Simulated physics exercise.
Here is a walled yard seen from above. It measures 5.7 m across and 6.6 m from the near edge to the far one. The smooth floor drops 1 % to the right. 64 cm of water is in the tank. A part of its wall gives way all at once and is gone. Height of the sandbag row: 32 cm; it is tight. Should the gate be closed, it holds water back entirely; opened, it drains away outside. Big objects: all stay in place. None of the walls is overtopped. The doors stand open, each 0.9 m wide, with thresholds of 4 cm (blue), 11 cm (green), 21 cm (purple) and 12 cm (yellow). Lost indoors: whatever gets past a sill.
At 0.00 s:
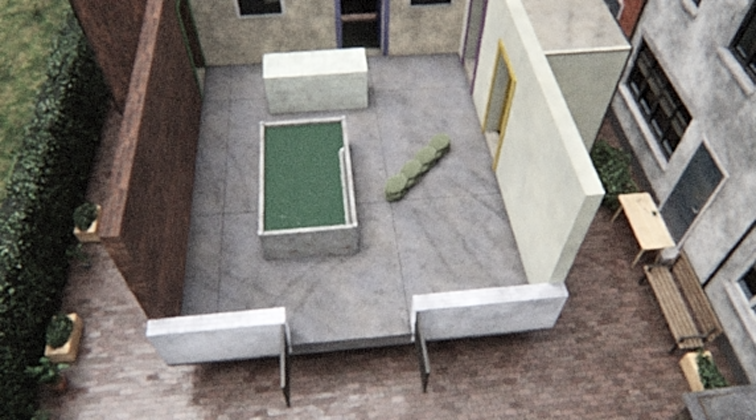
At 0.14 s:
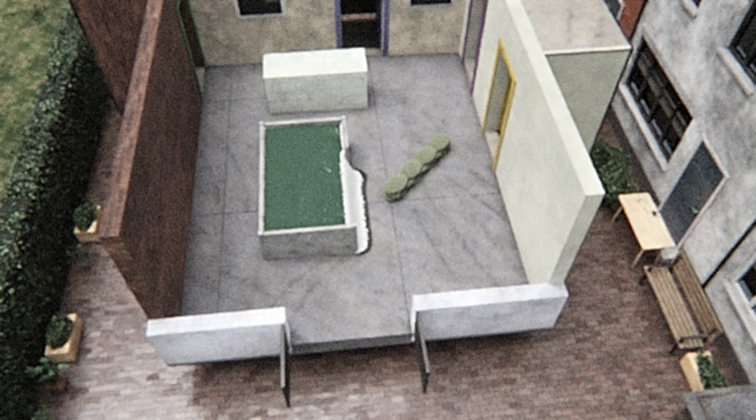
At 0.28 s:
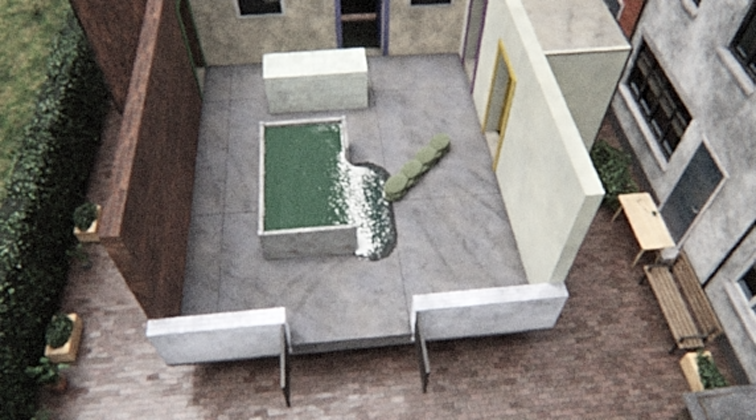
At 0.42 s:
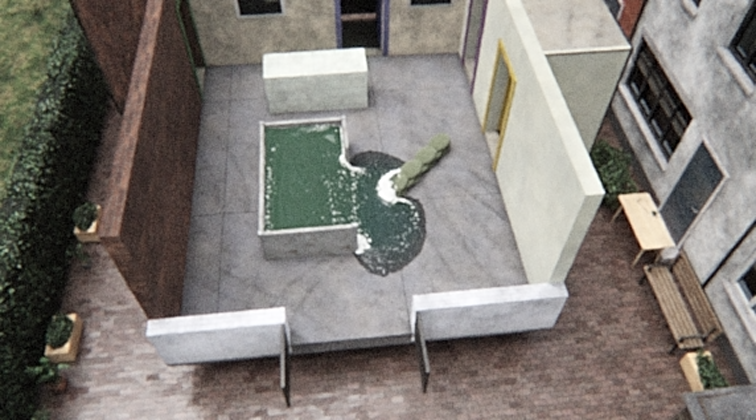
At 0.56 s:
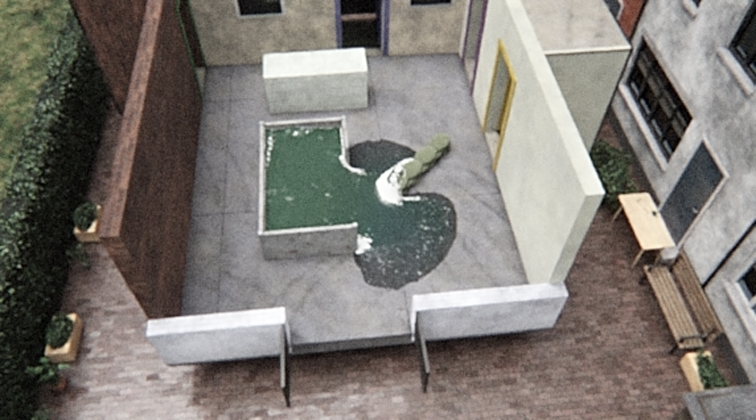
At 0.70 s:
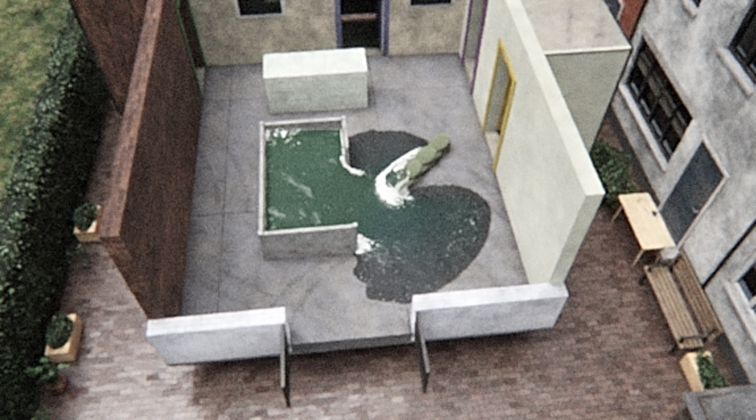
Green water pours from the tank's right side, meets the sandbags, and spreads across the floor.
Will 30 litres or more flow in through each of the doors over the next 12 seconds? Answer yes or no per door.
Blue door: Yes, green door: No, purple door: No, yellow door: No.
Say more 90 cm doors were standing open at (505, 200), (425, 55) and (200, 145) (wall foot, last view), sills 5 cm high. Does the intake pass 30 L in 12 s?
Taking them in order, the first gets enough, the second enough and the third too little.
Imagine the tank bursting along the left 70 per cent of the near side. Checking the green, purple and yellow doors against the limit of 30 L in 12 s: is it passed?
Compared with the limit, green is lower, purple is lower and yellow is lower.
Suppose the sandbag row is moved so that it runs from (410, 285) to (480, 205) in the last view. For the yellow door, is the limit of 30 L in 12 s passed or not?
Well, at yellow the limit is broken.
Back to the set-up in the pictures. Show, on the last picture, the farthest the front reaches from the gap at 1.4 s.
About pixel (460, 92).
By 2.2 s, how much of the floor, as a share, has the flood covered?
Around 45 per cent.
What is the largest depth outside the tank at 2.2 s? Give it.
Around 42 centimetres deep.
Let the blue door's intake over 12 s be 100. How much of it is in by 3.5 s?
Roughly 10 percent is in by then.
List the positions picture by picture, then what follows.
The first frame shows still water, 64 cm deep, in the tank at (306, 174).
In the second frame, water pours out at (350, 203) and has run 0.9 m, to (356, 172); typically 5 cm deep outside, 64 cm at the tank's back.
In the third frame, water pours out at (350, 204) and has run 1.1 m, to (368, 166); typically 11 cm deep outside, 63 cm at the tank's back.
In the fourth frame, the front is at (396, 162), 1.5 m from the gap at (350, 204); 2.4 m2 of floor is under water; 56 cm left at the back of the tank.
In the fifth frame, water pours out at (350, 205) and has run 1.9 m, to (420, 158); typically 8 cm deep outside, 56 cm at the tank's back.
In the sixth frame, water pours out at (350, 204) and has run 2.4 m, to (486, 215); typically 6 cm deep outside, 51 cm at the tank's back.
After 1.4 s water covers 35 % of the floor and is deepest (40 cm) near (382, 197); blue door not reached, green door not reached, purple door not reached, yellow door 3 cm at the sill, 0 L in.
After 2.2 s water covers 45 % of the floor and is deepest (42 cm) near (533, 308); blue door not reached, green door not reached, purple door 12 cm at the sill, 0 L in, yellow door 8 cm at the sill, 0 L in.
After 3.5 s water covers 50 % of the floor and is deepest (25 cm) near (442, 55); blue door 6 cm at the sill, 6 L in, green door not reached, purple door 14 cm at the sill, 0 L in, yellow door 9 cm at the sill, 0 L in.
After 7.0 s water covers 80 % of the floor and is deepest (17 cm) near (459, 60); blue door 7 cm at the sill, 32 L in, green door 11 cm at the sill, 0 L in, purple door 15 cm at the sill, 0 L in, yellow door 10 cm at the sill, 6 L in.
After 12.0 s water covers 95 % of the floor and is deepest (9 cm) near (263, 214); blue door 7 cm at the sill, 52 L in, green door 6 cm at the sill, 7 L in, purple door 8 cm at the sill, 0 L in, yellow door 7 cm at the sill, 6 L in.
